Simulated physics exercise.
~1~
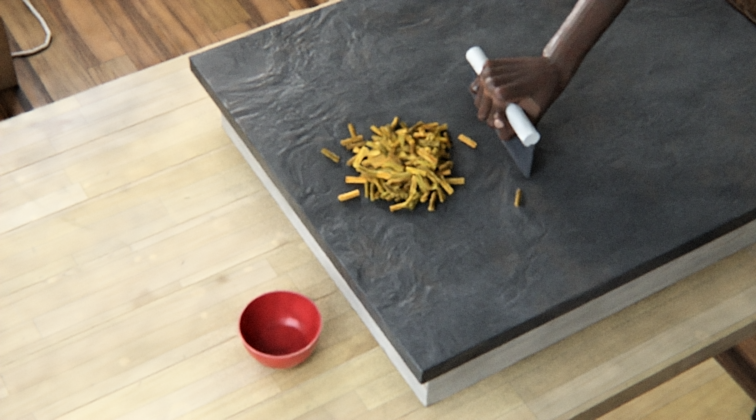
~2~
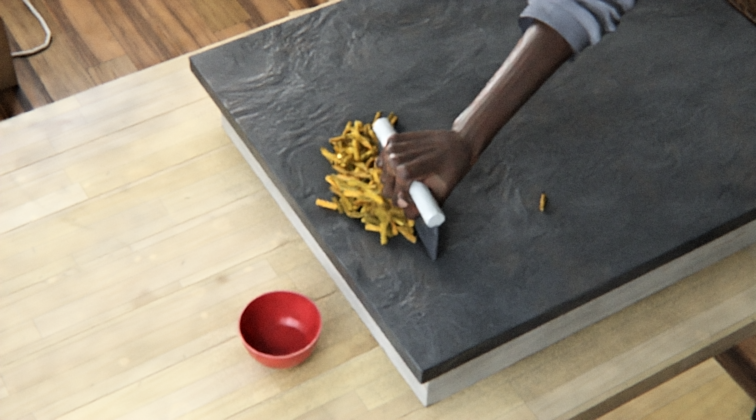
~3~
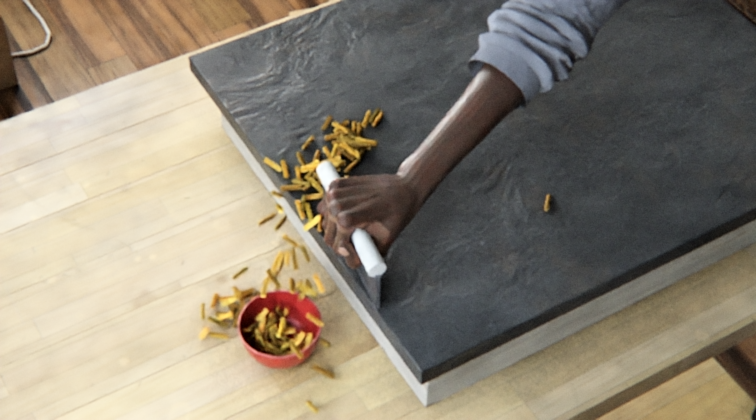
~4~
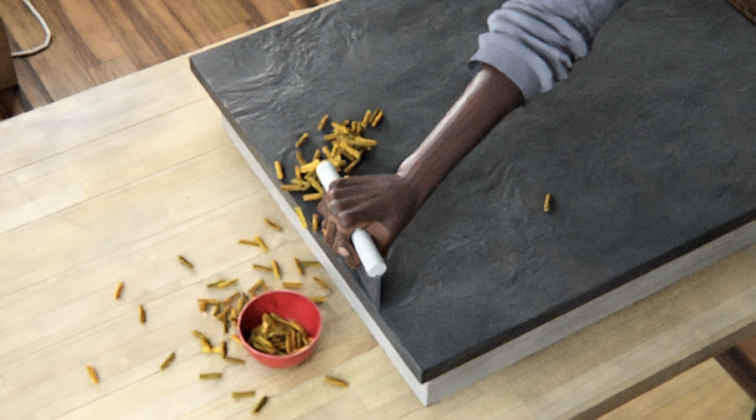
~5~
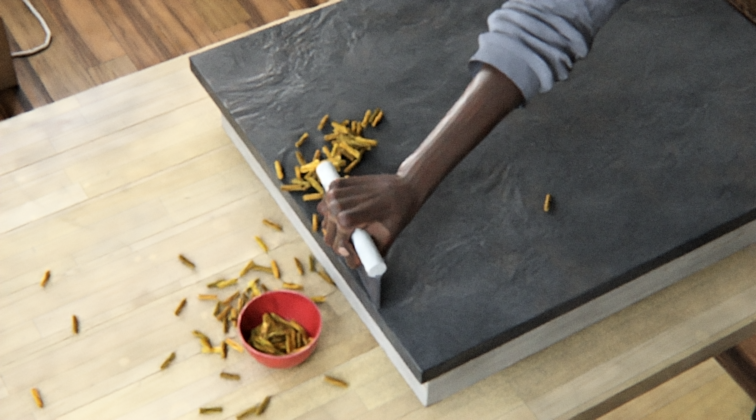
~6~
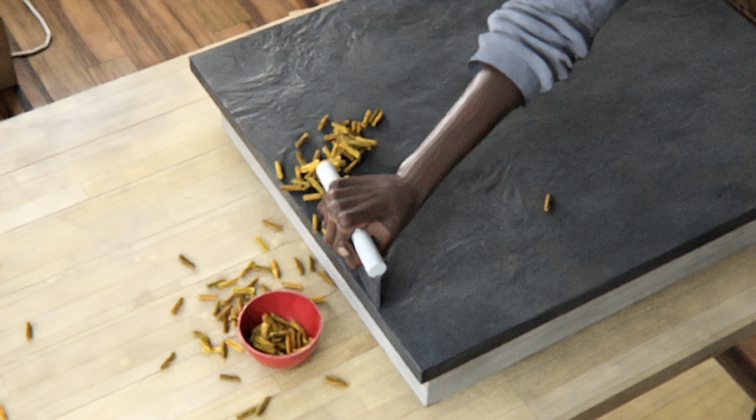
On a dark slab atop a pale wooden table, a hand swept a pile of dry yellow pasta left and down with a scraper, stopping at the edge; some fell into a red bowl, some scattered across the table, and the rest stayed on top.
